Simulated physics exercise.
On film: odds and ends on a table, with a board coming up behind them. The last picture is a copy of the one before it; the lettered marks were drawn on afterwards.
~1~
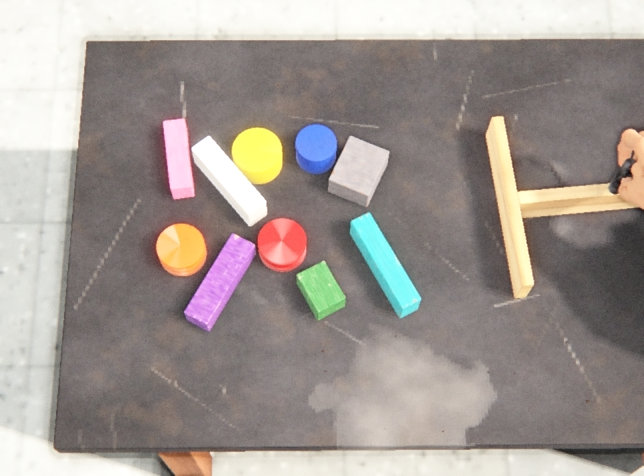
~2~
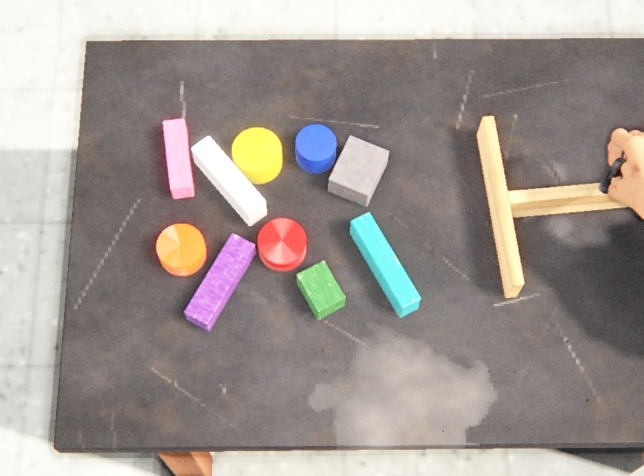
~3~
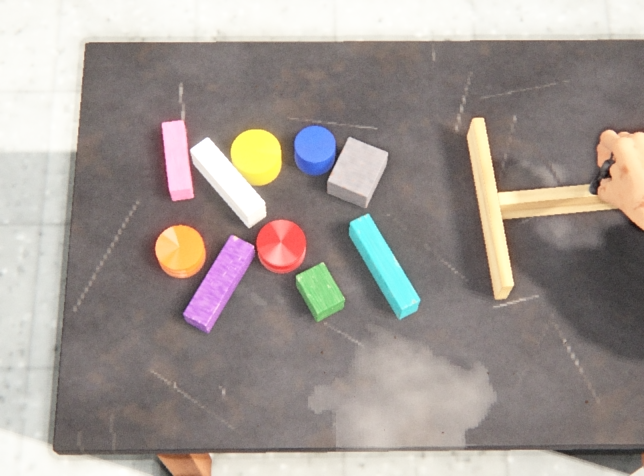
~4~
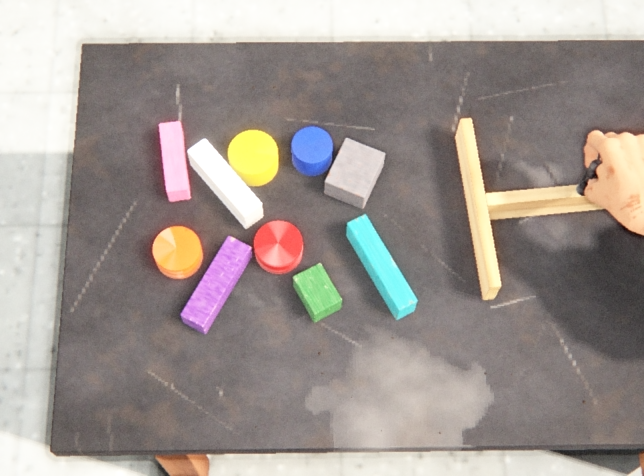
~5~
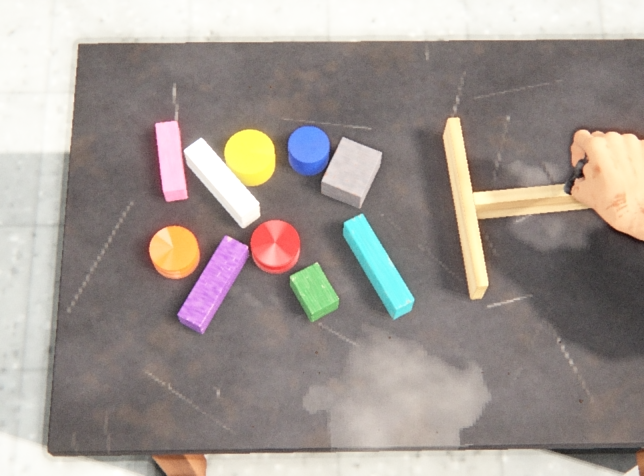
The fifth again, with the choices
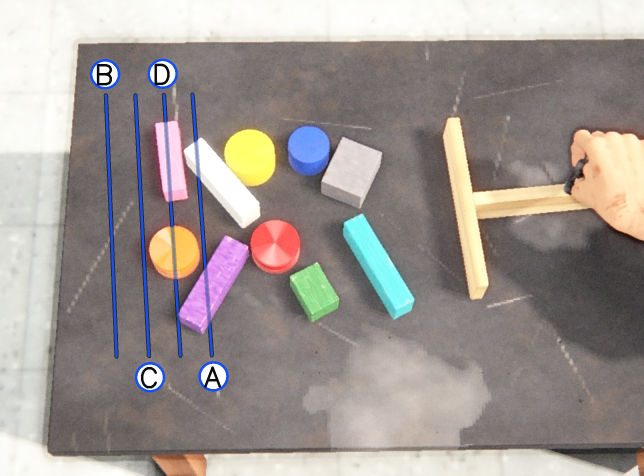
A wooden T-shaped board, held by a hand at the right, slid a short way left across the dark table, while the ten colourful blocks, sticks and round pieces ahead of it stayed in their arrangement, untouched.
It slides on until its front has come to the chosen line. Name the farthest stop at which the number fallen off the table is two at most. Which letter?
C.
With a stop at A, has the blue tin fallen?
By then, no.
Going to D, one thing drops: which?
The orange tin.
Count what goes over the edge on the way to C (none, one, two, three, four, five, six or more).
Two.
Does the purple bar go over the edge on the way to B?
By then, yes.
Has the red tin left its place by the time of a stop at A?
Yes.
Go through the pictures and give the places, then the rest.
The first picture shows orange tin (182, 251); white stick (229, 181); purple bar (221, 282).
The second picture shows board (503, 198); red tin (282, 245).
The third picture shows board (493, 199); grey block (357, 173).
The fourth picture shows board (480, 200); green block (318, 293).
The fifth picture shows board (468, 199); yellow tin (250, 158); orange tin (175, 253); white stick (222, 183).
On the marked copy, A at (202, 219); B at (111, 220); C at (142, 220); D at (172, 219).
Following C. Soon after the start, board (351, 200); blue tin (286, 147); yellow tin (241, 155).
Later, board (235, 202); orange tin (113, 265); pink bar (149, 160).
In the end, board (141, 203); pink bar over the edge; orange tin over the edge; two fallen.
As for the rest, A is within the limit but short; B drops four; D is within the limit but short.
